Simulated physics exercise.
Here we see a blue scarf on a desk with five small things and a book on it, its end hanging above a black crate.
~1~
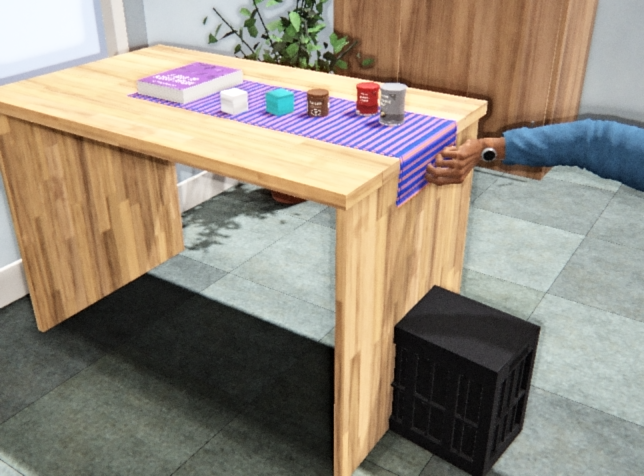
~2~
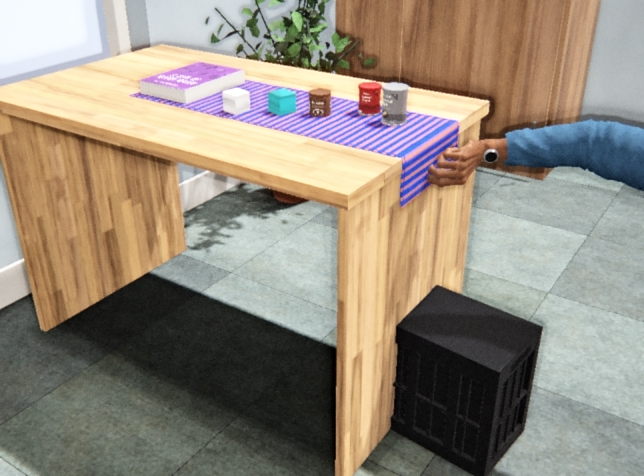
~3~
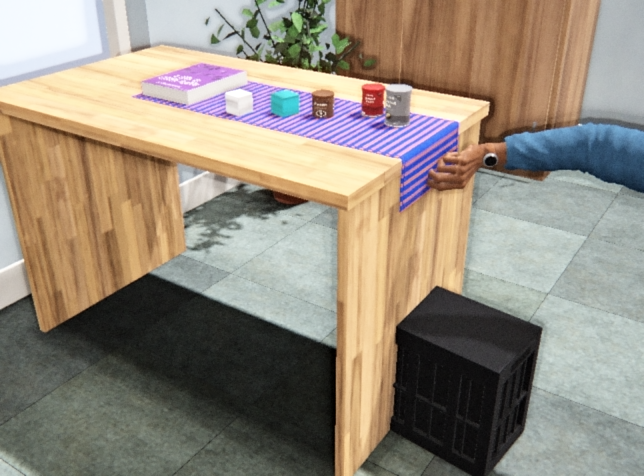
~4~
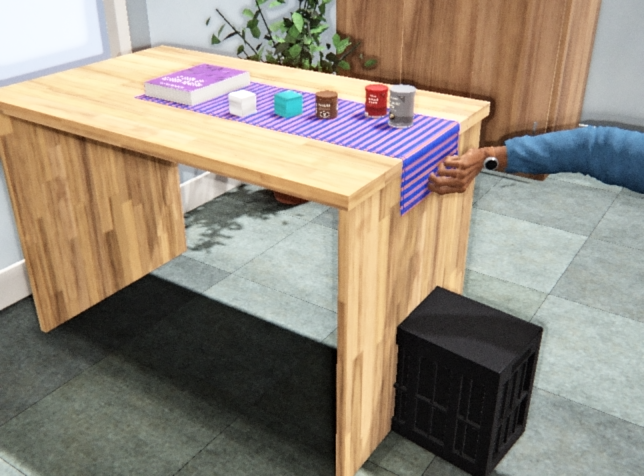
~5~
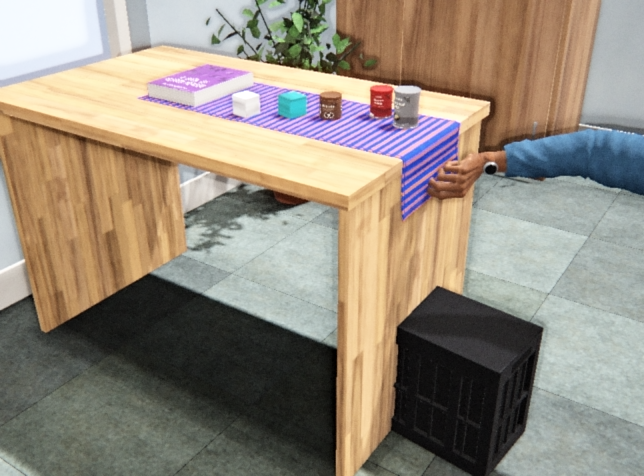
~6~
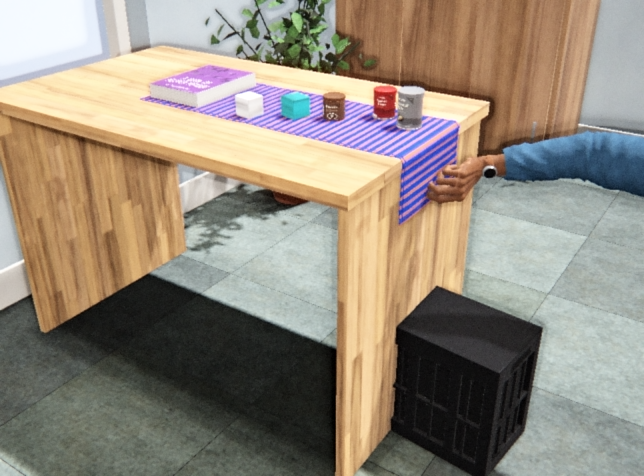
A hand reaching in from the right slowly drew a striped blue scarf down over the desk's end, above a black crate, and the small cubes, pot and cans on it shifted slightly to the right.
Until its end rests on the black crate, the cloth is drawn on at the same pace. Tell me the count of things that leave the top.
The count is three.
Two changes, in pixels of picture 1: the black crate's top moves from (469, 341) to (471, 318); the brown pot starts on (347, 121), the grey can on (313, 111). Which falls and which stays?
As for the brown pot, it leaves the top; as for the grey can, it stays in place.
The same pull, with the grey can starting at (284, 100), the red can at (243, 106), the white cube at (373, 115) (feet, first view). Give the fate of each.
Result - the grey can stays put, the red can stays put, and the white cube comes off.
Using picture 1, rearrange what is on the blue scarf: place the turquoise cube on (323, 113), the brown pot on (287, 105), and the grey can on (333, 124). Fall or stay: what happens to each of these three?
Turquoise cube: Goes. Brown pot: Stays. Grey can: Goes.
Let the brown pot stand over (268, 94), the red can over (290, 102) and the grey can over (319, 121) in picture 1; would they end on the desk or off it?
Fate of the brown pot: It stays; fate of the red can: It stays; fate of the grey can: It goes.
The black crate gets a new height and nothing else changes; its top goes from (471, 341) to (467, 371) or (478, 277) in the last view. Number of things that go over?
It comes to 4 and 1 over the edge.
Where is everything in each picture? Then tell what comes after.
The first picture shows hem (397, 208); grey can (394, 87); red can (368, 85); brown pot (318, 91); turquoise cube (280, 92); white cube (234, 92); top of the crate (469, 340).
The second picture shows hem (400, 209); grey can (396, 86).
The third picture shows hem (399, 213); red can (373, 86).
The fourth picture shows hem (400, 217); brown pot (327, 93); top of the crate (471, 341).
The fifth picture shows hem (402, 222); turquoise cube (292, 95).
The sixth picture shows hem (398, 226); grey can (411, 90); red can (385, 89); brown pot (334, 95); turquoise cube (295, 96); white cube (249, 95).
A little later, hem near (427, 238); all still up.
Next, hem near (426, 263); grey can and red can gone.
Later still, hem on the crate; grey can, red can and brown pot gone.
When it is over, hem on the crate; grey can, red can and brown pot gone. It carries off three.
